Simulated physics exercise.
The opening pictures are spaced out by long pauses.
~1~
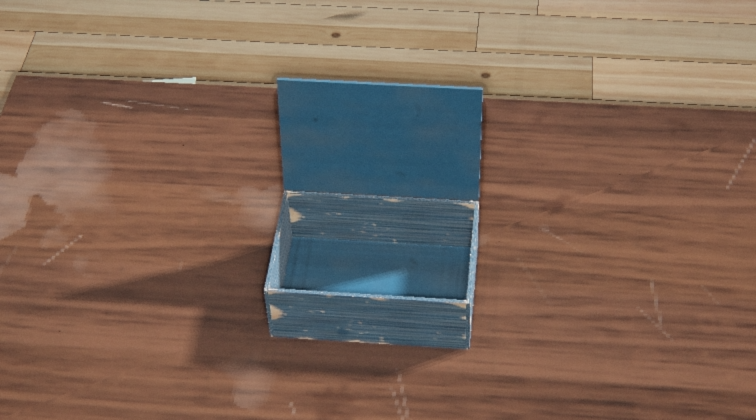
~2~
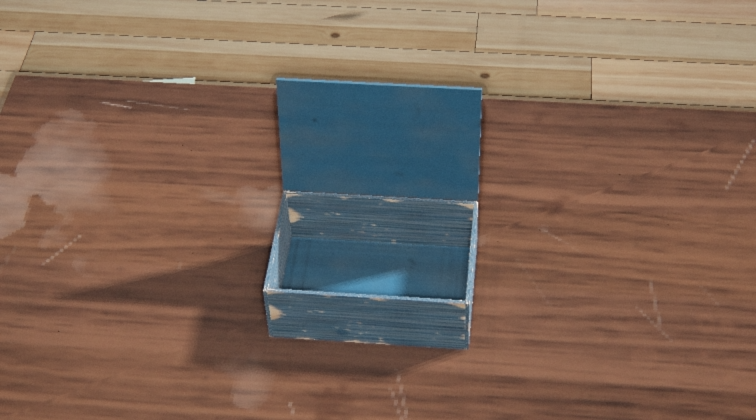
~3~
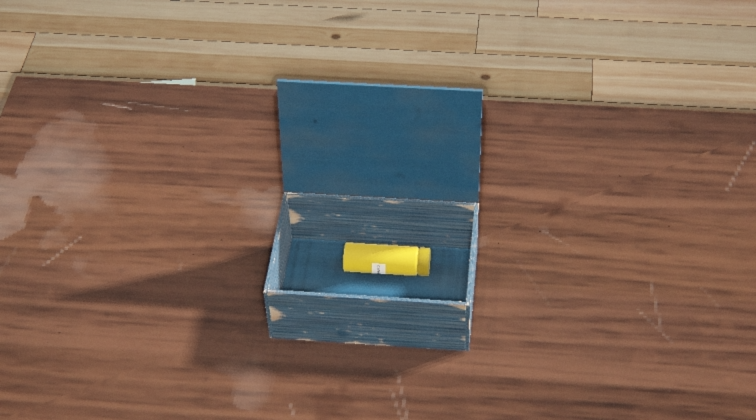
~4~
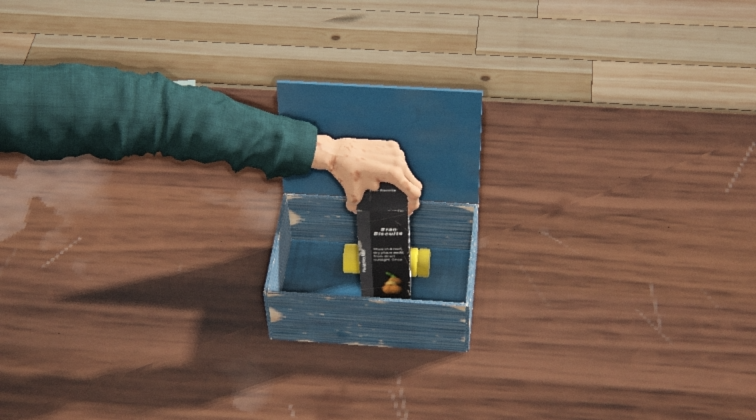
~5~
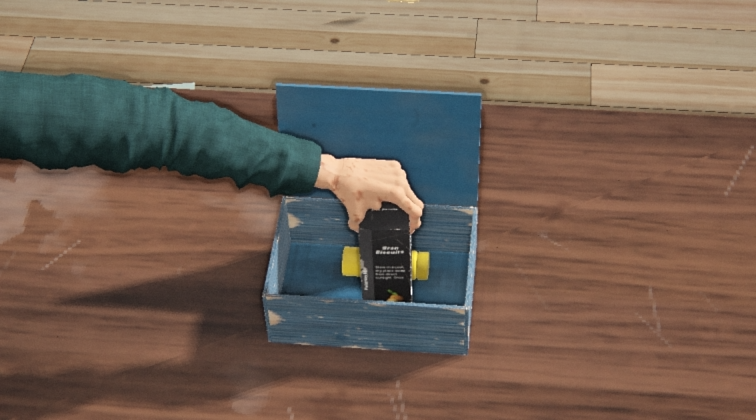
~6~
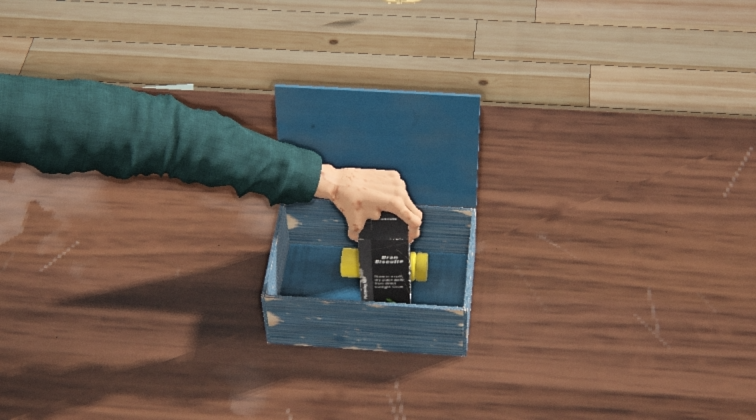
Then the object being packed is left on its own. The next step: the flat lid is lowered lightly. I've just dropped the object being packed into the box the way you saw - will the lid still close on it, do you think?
No, it won't close.
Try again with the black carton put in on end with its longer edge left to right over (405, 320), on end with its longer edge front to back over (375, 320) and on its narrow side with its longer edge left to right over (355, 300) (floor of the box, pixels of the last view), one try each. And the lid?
So: First open, second open, third shut tight.
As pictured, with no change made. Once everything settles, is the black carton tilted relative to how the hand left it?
By the end it has kept its angle.
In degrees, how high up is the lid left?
It stays some 45° above the rim.
Then, 1.20 s later than the last frame, lid starting down.
Then, 1.60 s later than the last frame, lid 57° above the rim.
Then, 3.10 s later than the last frame, lid 45° above the rim.
When it is over, lid 45° above the rim; both as before. End places, in pixels of the last picture, black carton near (386, 274).
